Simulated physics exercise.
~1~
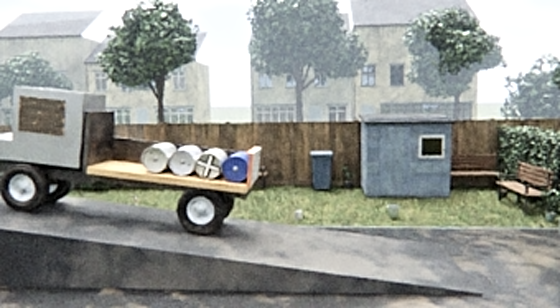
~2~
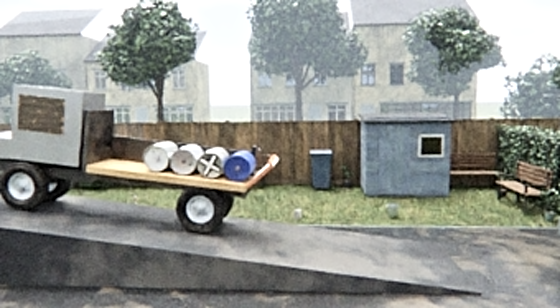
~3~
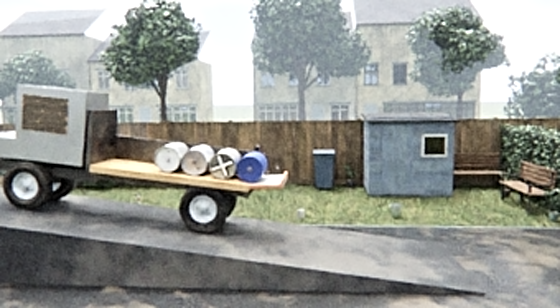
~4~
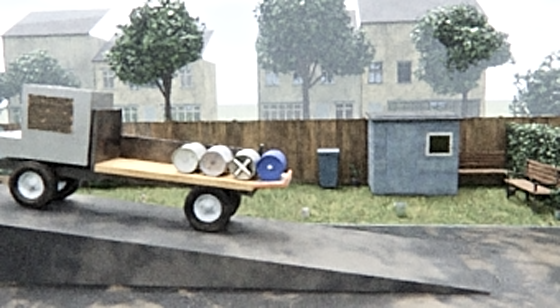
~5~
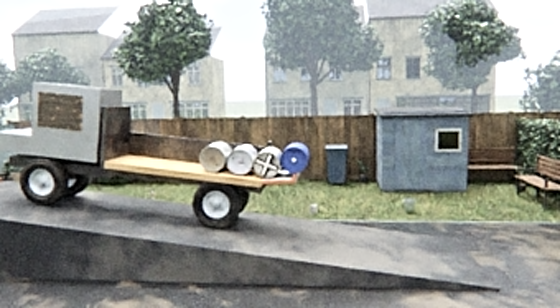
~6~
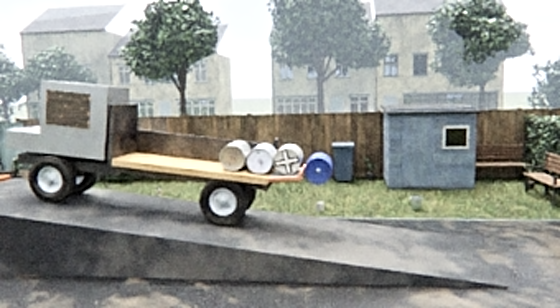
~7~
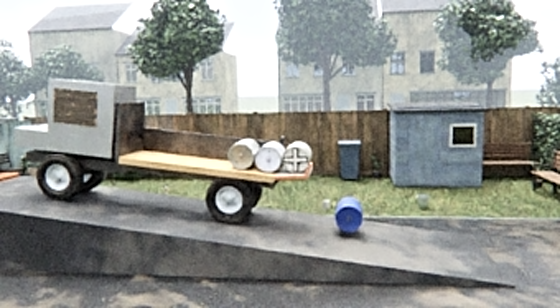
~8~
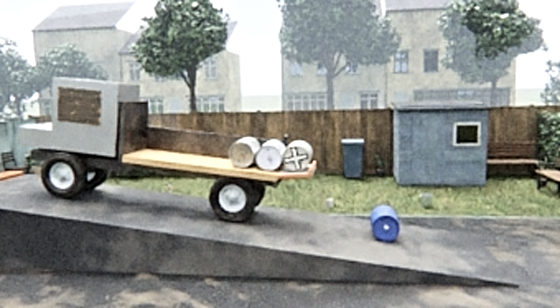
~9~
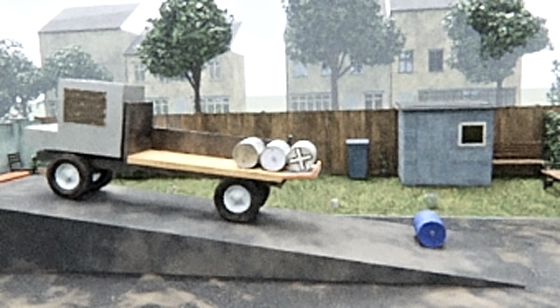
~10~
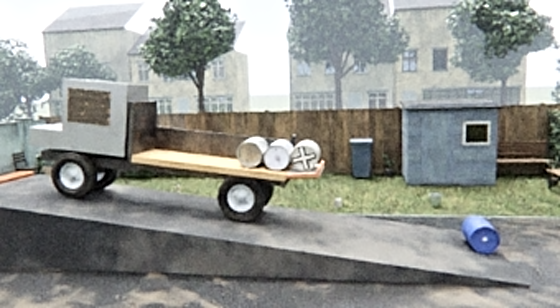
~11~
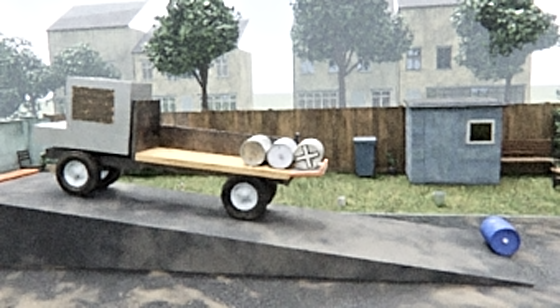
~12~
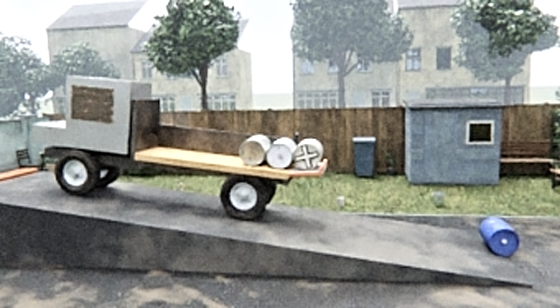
A blue barrel rolled off the lowered tailgate of a pickup parked nose-up on a ramp, dropped onto the slope and rolled right to rest near the bottom, while the three pale barrels shifted toward the back edge but stayed aboard.
